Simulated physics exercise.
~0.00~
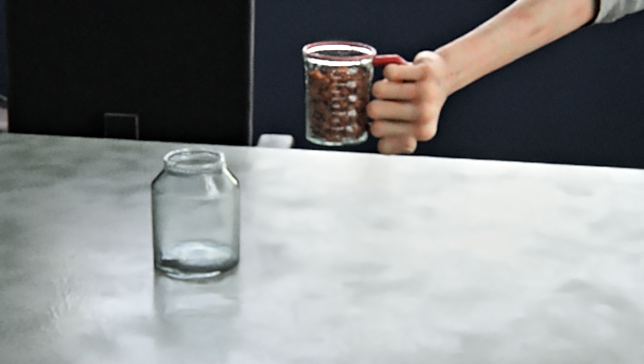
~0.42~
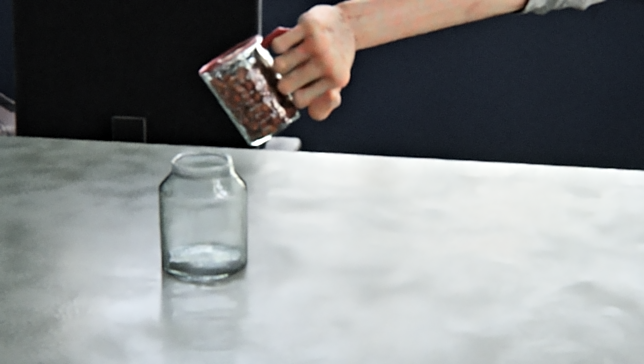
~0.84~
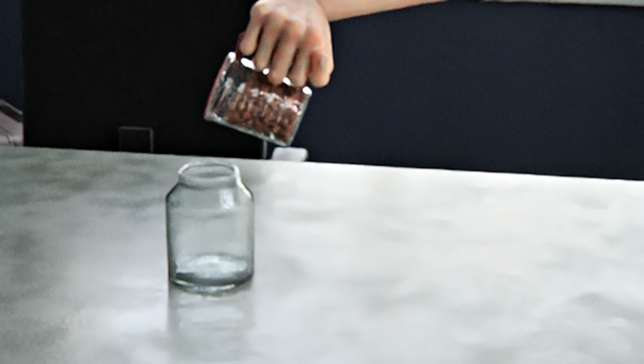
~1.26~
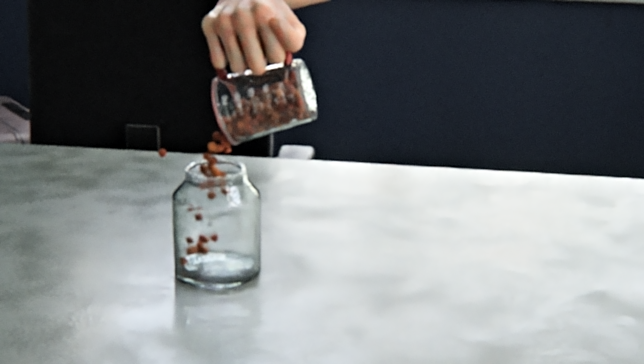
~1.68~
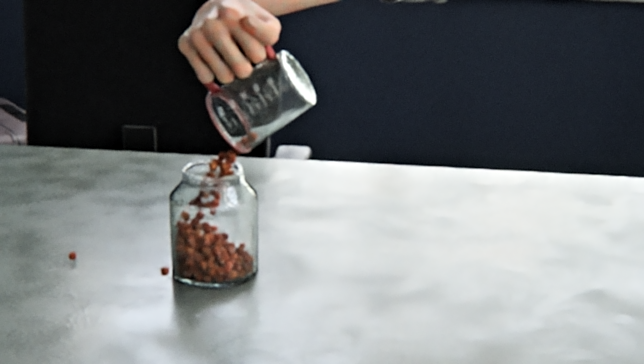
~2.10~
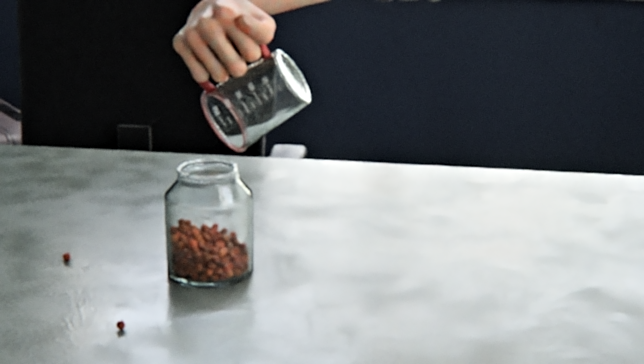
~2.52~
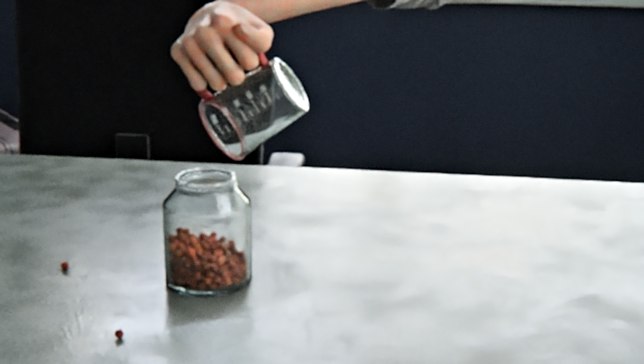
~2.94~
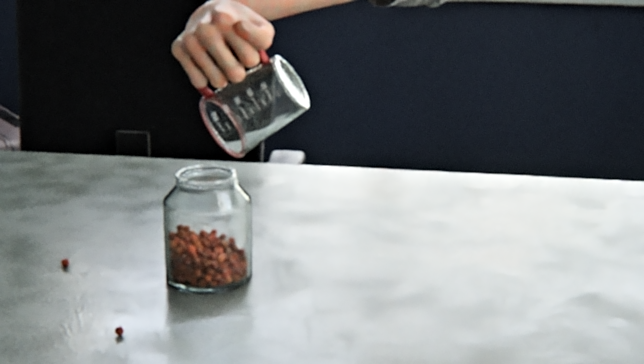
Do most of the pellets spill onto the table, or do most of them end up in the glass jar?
Most of the pellets end up in the glass jar. Only a few land on the table, and the tilted cup looks empty at the end.
